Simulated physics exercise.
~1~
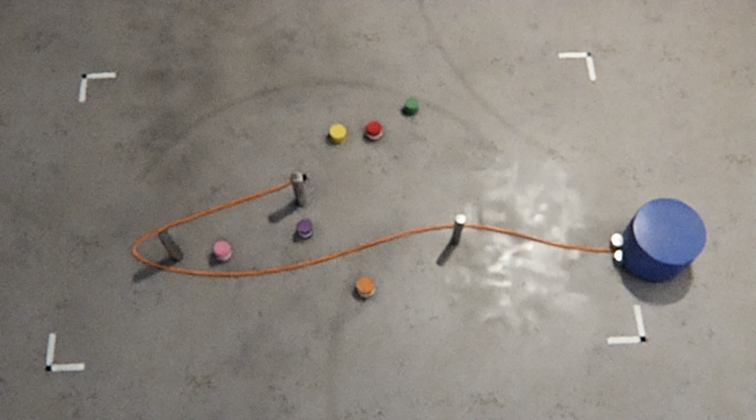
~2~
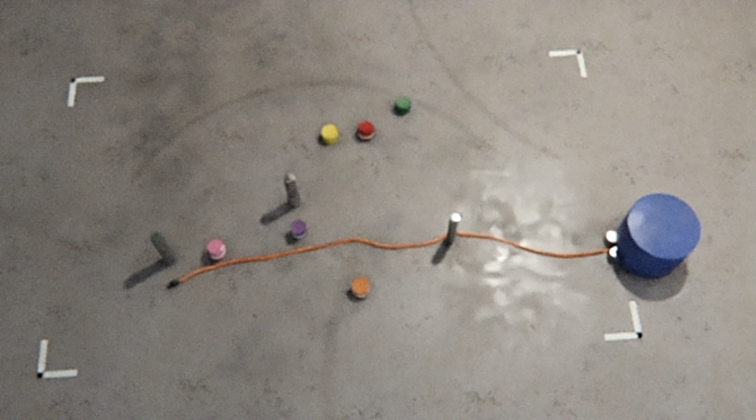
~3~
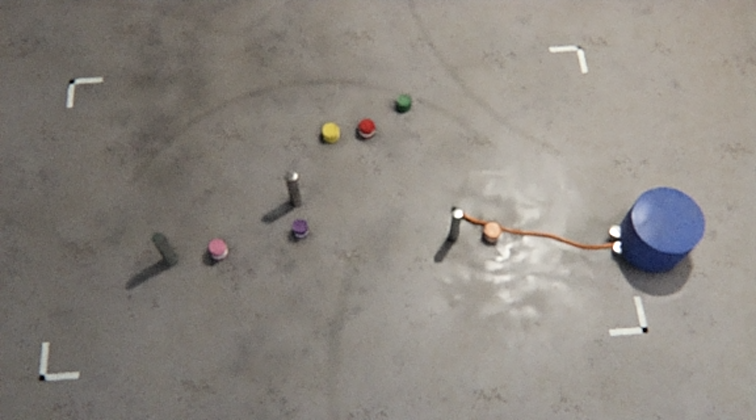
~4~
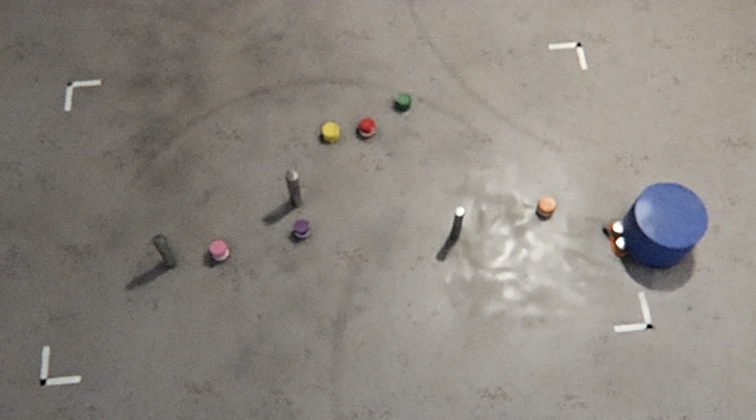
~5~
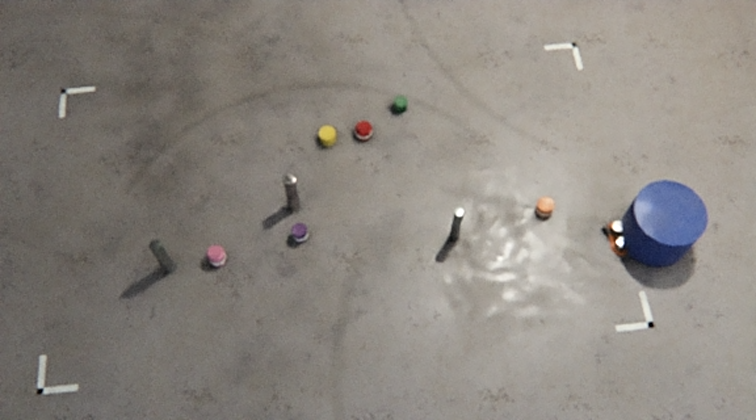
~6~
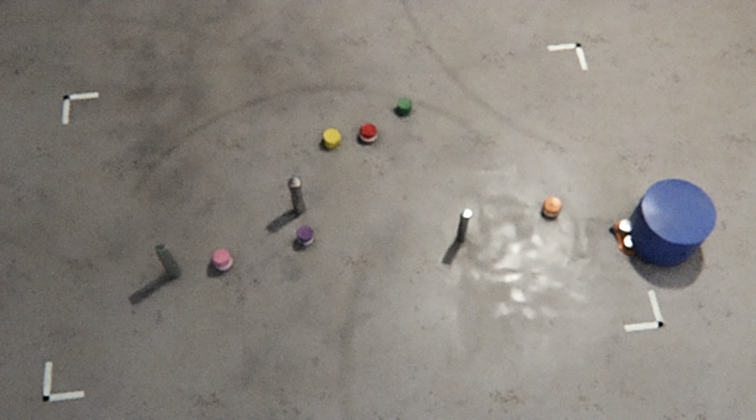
Orange lead reeling in past steel posts toward a blue drum, dragging an orange canister rightward and leaving it short of the drum.
